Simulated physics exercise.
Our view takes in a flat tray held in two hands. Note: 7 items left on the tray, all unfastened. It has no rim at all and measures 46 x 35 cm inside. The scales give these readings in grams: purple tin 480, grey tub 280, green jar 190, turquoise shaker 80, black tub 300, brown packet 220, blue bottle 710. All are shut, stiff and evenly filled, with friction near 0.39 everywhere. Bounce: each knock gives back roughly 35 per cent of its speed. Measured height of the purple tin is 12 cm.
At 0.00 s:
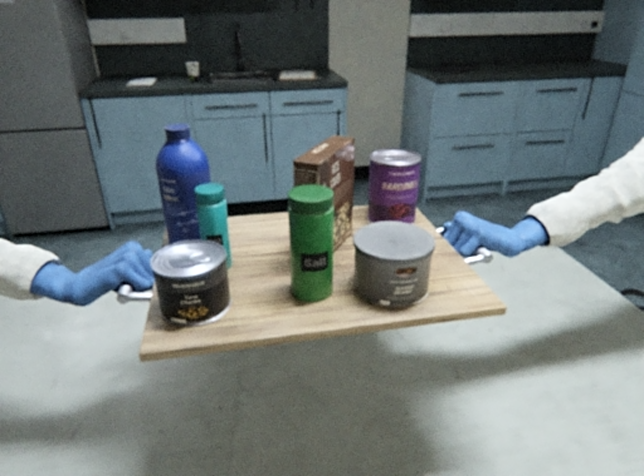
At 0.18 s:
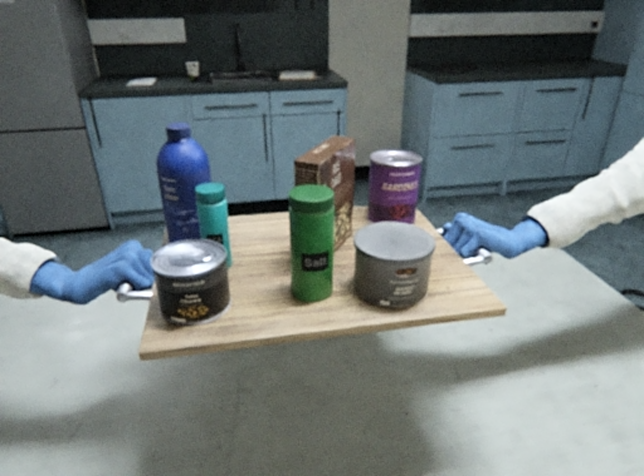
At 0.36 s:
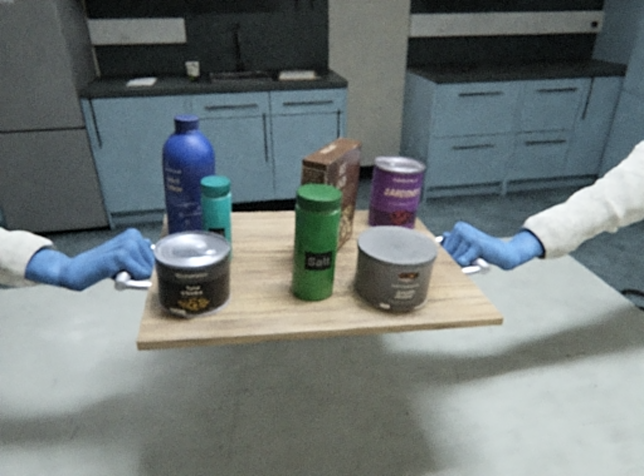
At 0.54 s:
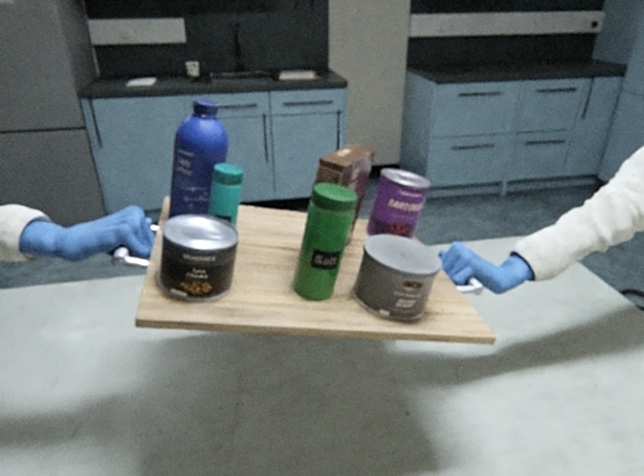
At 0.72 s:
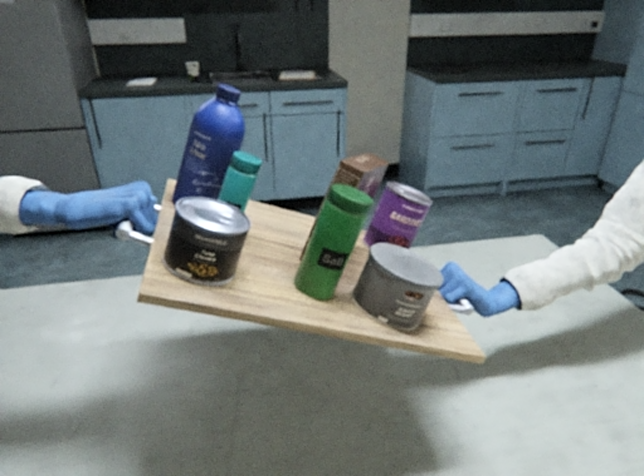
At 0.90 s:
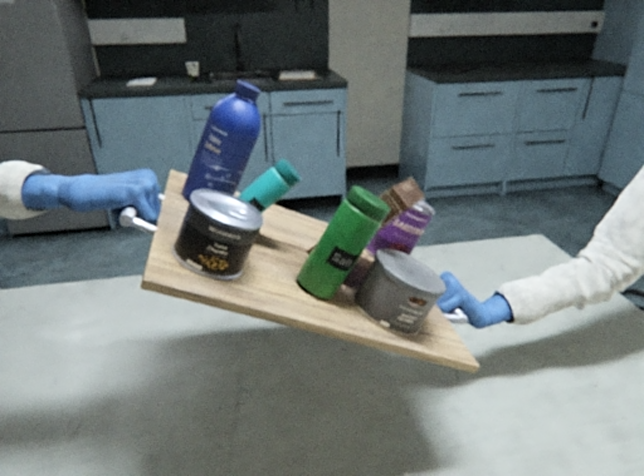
A wooden board crowded with cans, bottles and a brown packet tilted steadily down to the right between two blue-gloved hands, and the turquoise shaker leaned over to the right behind the black tub.
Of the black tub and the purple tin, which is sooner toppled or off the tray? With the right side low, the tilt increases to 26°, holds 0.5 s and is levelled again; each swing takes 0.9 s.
It is the second of the two.
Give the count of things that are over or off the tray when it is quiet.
That comes to 7.
After 1.30 s, tray at 26°, right edge down; purple tin, grey tub and brown packet now off the tray; black tub slid 13 cm near (304, 260); turquoise shaker on its side.
After 1.70 s, tray at 23°, right edge down; green jar and turquoise shaker now off the tray; black tub slid 38 cm near (454, 302); blue bottle tipped 5° from how it sat.
After 2.10 s, tray at 6°, right edge down; black tub and blue bottle now off the tray.
By the end (2.9 s), off the tray, purple tin, grey tub, green jar, turquoise shaker, black tub, brown packet and blue bottle. Seen from the same camera at the end, purple tin near (463, 299). Black tub went at 1.74 s; purple tin went at 1.20 s.
